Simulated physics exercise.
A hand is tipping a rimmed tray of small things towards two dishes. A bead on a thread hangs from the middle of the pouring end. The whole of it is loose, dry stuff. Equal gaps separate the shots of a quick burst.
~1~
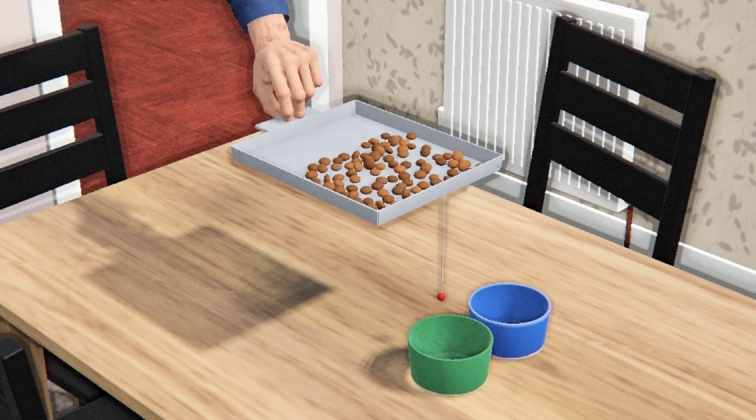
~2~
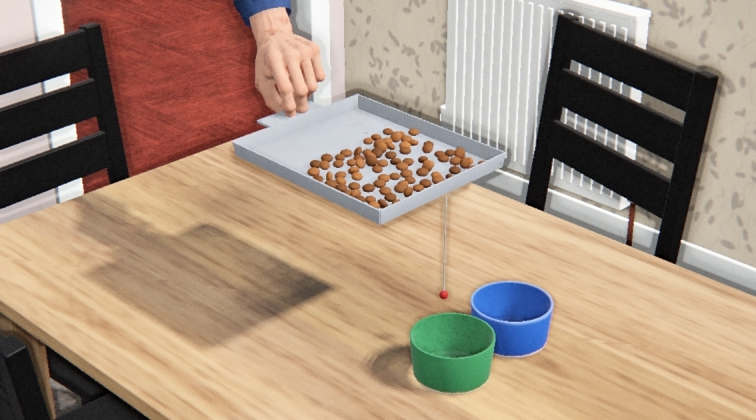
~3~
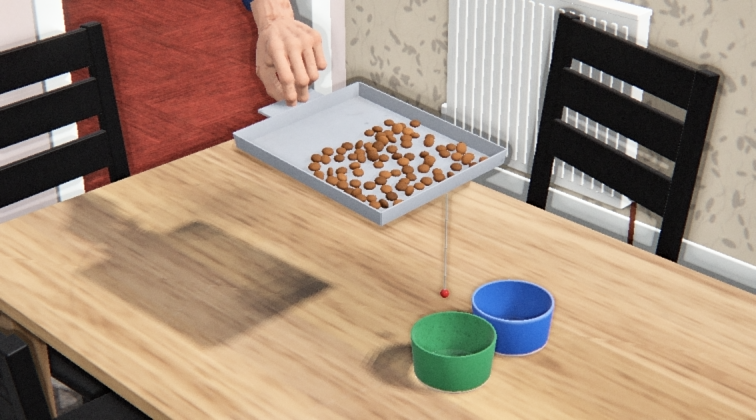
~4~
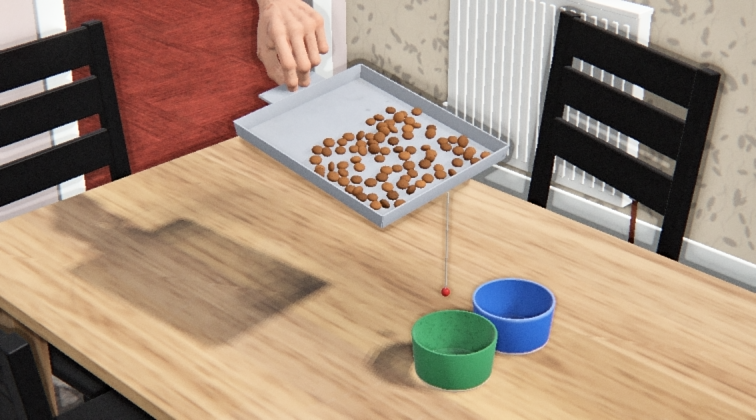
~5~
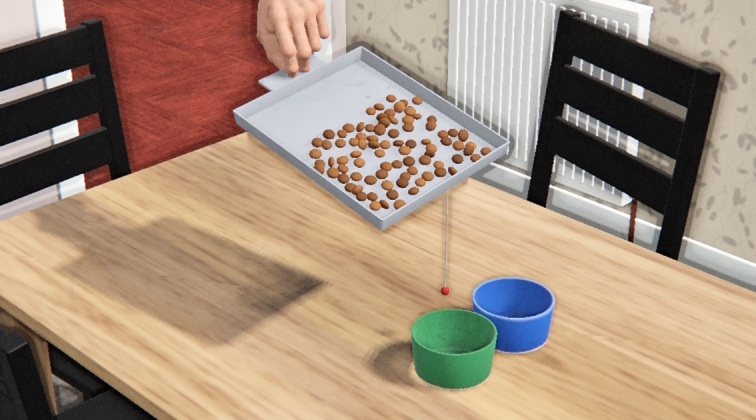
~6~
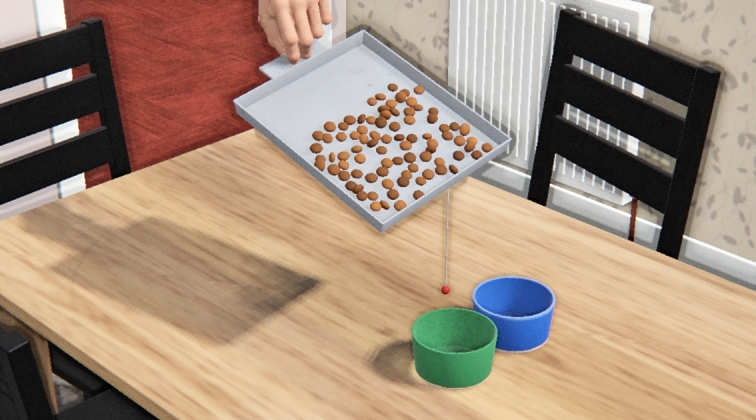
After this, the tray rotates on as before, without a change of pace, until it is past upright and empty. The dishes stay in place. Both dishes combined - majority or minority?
So the dishes mostly fail at catching it, really.
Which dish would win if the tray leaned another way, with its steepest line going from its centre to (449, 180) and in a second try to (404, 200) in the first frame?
Well, at the first place the right-side one, and at the second the left-side one.
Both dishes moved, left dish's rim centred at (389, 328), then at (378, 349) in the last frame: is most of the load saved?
One: Above a half. Two: The larger part.
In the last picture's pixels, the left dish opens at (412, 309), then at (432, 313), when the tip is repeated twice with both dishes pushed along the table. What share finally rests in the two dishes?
You'd end up with around 20 per cent and then around 20 per cent.
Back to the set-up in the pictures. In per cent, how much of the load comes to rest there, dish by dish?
Count per hundred - left dish ~ 20, right dish ~ 0.
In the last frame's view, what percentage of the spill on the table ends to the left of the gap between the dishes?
Close to 100 %.
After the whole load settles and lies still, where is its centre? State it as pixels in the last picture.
Somewhere close to (398, 377) in the last picture.
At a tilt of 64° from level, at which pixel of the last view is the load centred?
The load is centred near (402, 169).
Soon after the last picture, tray tipped steeply; all on the tray.
A little later, tray tipped past a quarter turn; most on the tray; a stray few in the left dish; a small part outside both; about a quarter in the air.
Later still, tray tipped past a quarter turn; about a quarter in the left dish; most outside both.
At rest, tray tipped past a quarter turn; about a quarter in the left dish; none in the right dish; most outside both.
